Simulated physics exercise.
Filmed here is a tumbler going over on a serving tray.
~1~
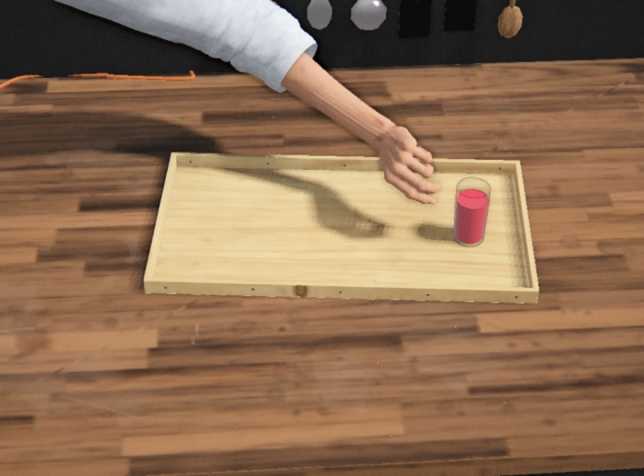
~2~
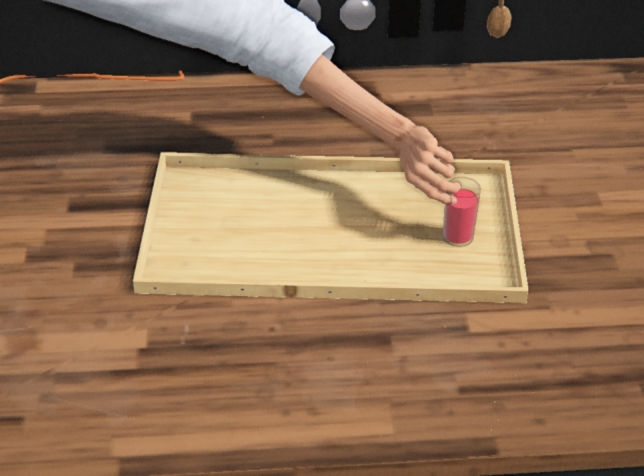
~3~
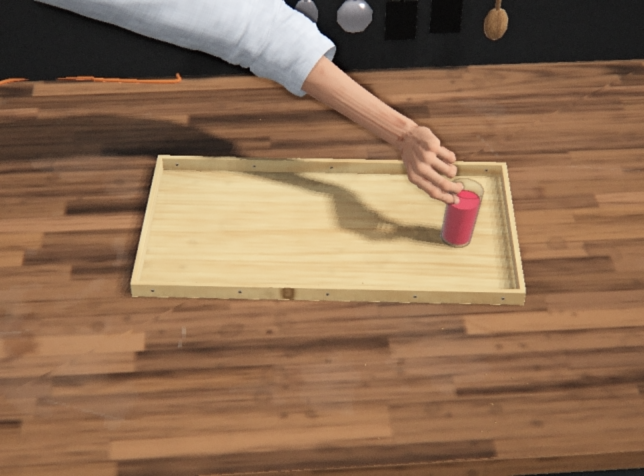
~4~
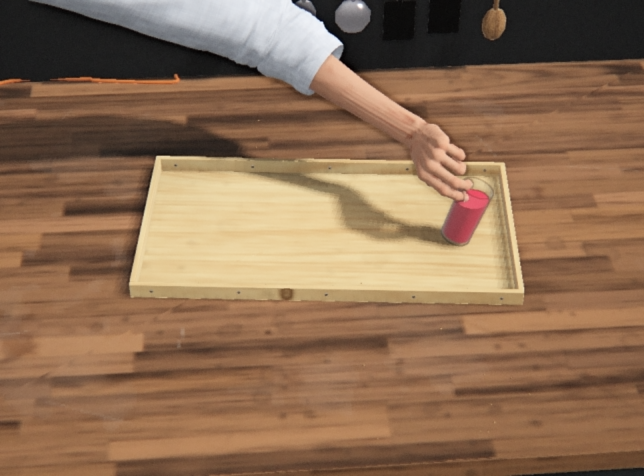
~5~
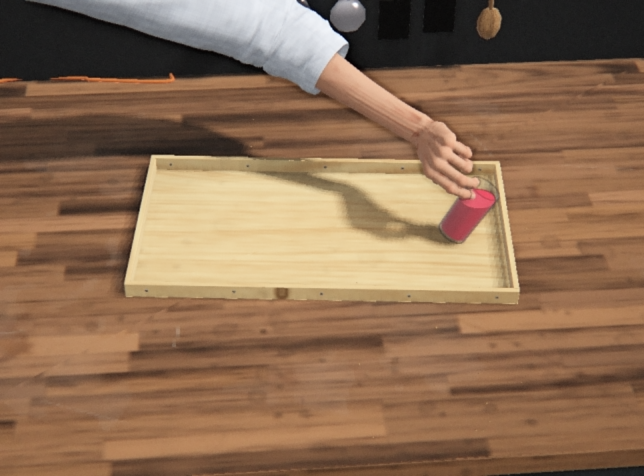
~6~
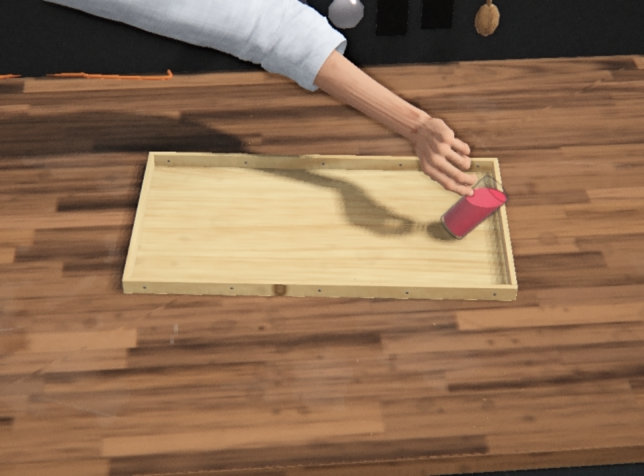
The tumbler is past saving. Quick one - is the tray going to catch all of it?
By the look of it, the area around the tray will get wet.
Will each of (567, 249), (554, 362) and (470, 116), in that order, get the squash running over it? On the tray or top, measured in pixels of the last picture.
Taking them in order, I'd say covered, safe and safe.
Soon after, the tumbler lies across the rim; the puddle covers about as much as a plate; it is on the top, beyond the rim.
Later, the puddle covers about as much as a tray; it is on the top, beyond the rim.
In the end, the puddle covers about as much as a tray; it is on the top, beyond the rim.
